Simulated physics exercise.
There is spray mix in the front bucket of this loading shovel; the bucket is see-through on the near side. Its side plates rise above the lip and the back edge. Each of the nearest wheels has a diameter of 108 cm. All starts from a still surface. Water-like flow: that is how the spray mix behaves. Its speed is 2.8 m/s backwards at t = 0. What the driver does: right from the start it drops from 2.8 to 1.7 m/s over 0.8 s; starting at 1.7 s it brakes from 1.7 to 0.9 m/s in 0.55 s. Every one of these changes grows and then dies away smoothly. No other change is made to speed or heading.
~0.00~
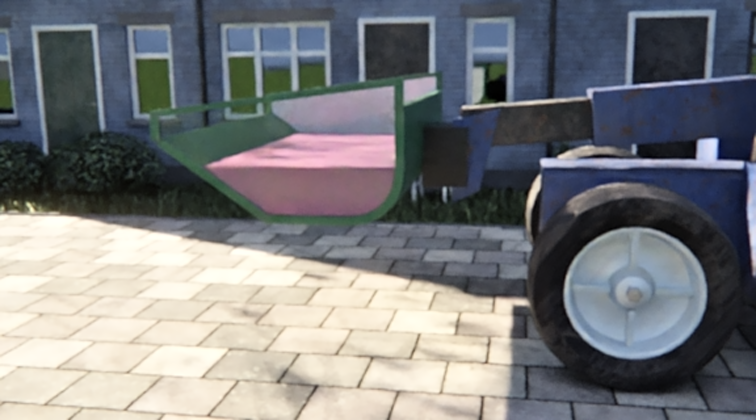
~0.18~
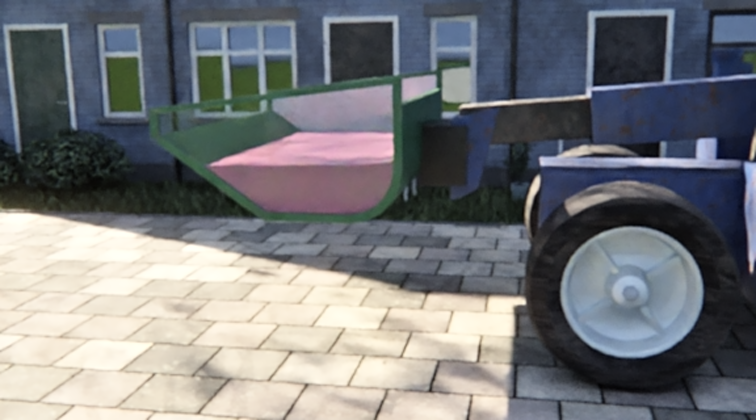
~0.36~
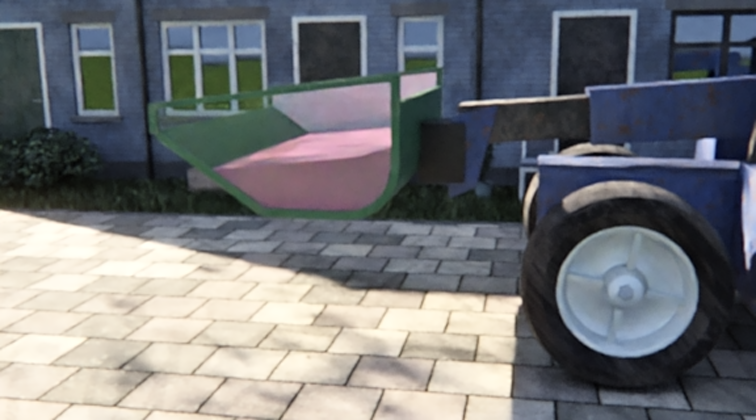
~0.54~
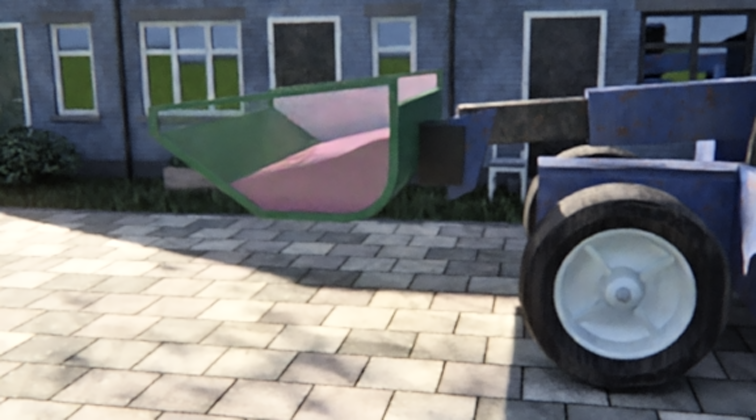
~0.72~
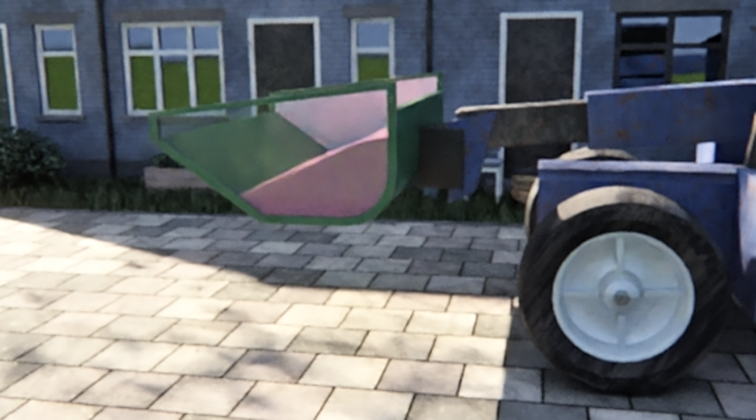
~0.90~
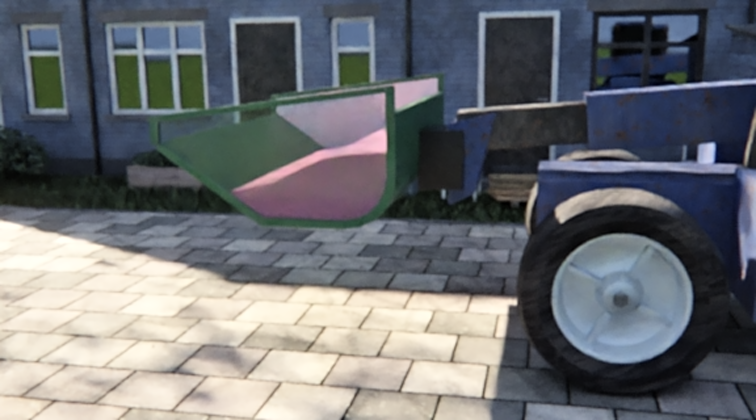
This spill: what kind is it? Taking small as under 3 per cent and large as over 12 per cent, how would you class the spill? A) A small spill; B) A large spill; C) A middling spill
Answer: B.
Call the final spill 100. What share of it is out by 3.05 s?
Some 60 percent has come out by that time.
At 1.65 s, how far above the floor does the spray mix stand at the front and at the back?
Around 26 cm toward the front, with 16 cm behind.
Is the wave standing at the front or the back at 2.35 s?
At the back.
Then, 1.65 s in, the surface stands 16 cm at the back and 27 cm at the front; 4 per cent has gone, over the front.
Then, 2.35 s in, the surface stands 59 cm at the back and 5 cm at the front; 5 per cent has gone, over the front.
Then, 3.05 s in, the surface stands 13 cm at the back and 22 cm at the front; 13 per cent has gone, over the front.
Then, 5.14 s in, 23 per cent has gone, over the front, 108 of 464 litres.
